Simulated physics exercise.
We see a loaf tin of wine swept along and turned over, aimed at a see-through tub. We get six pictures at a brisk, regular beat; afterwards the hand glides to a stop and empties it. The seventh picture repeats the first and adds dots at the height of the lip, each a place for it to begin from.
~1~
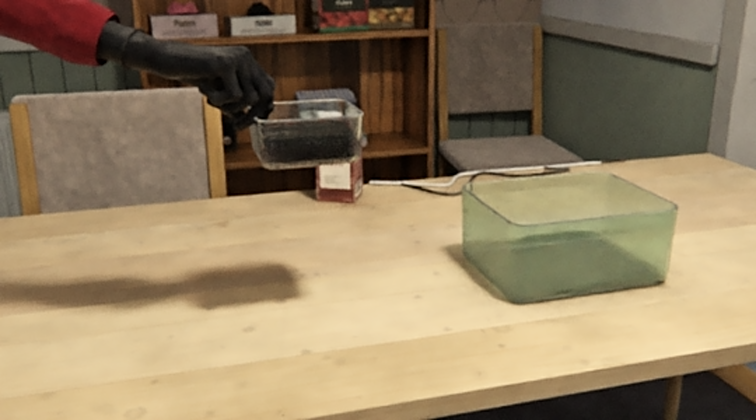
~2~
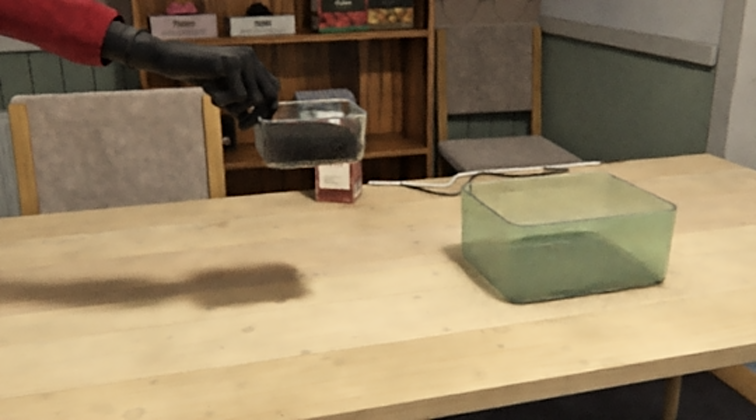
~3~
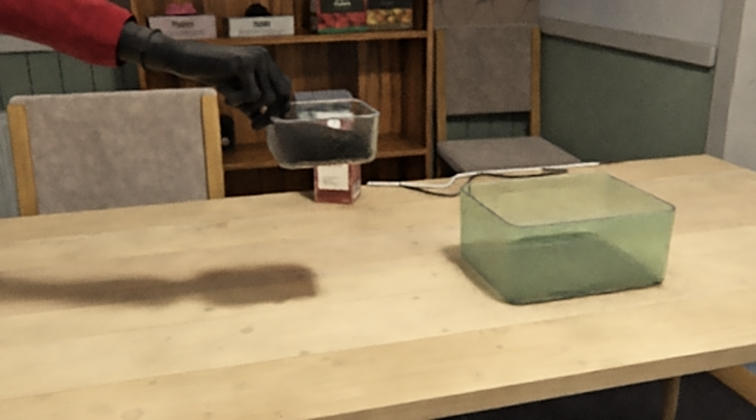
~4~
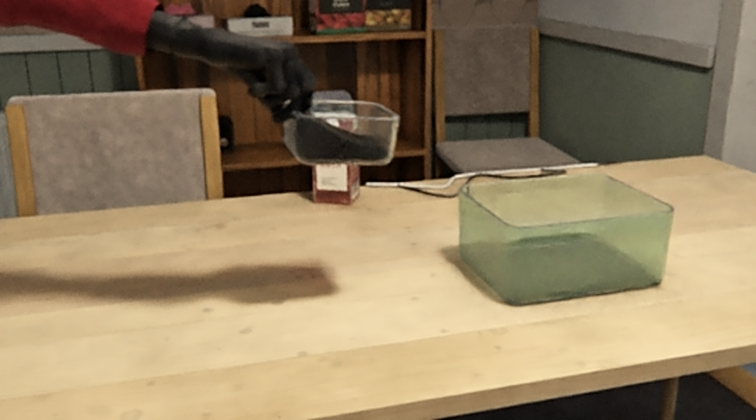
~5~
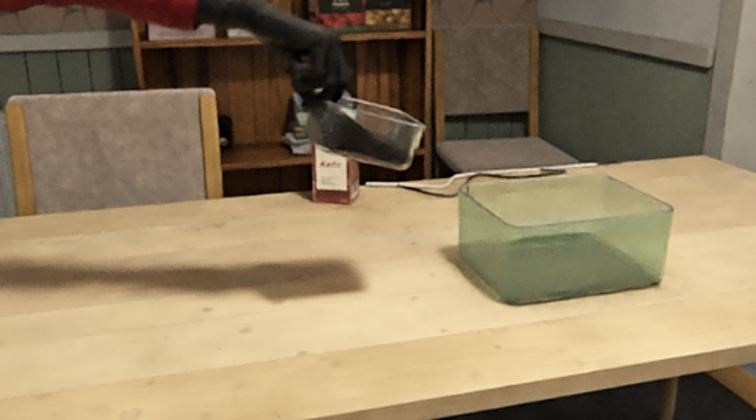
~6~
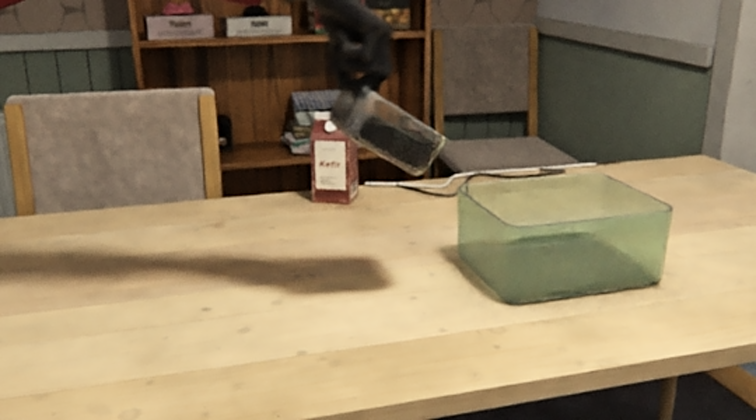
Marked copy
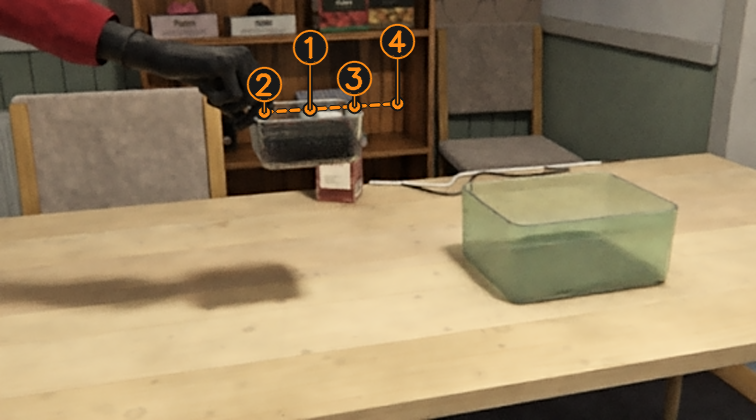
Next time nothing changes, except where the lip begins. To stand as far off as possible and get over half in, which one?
Choose 1.
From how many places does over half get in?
Three of them.
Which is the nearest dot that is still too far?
That is dot 2.
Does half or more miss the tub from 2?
Yes, it does.
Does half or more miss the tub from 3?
No, that is safe.
In orange, 1 at (310, 109); 2 at (264, 112); 3 at (354, 106); 4 at (397, 103).
With 1, about 68 % lands in the tub, 25 % falls short and 7 % goes beside or beyond.
With 2, about 17 % lands in the tub, 78 % falls short and 4 % goes beside or beyond.
With 3, about 82 % lands in the tub, 7 % falls short and 11 % goes beside or beyond.
With 4, about 94 % lands in the tub, 3 % falls short and 3 % goes beside or beyond.
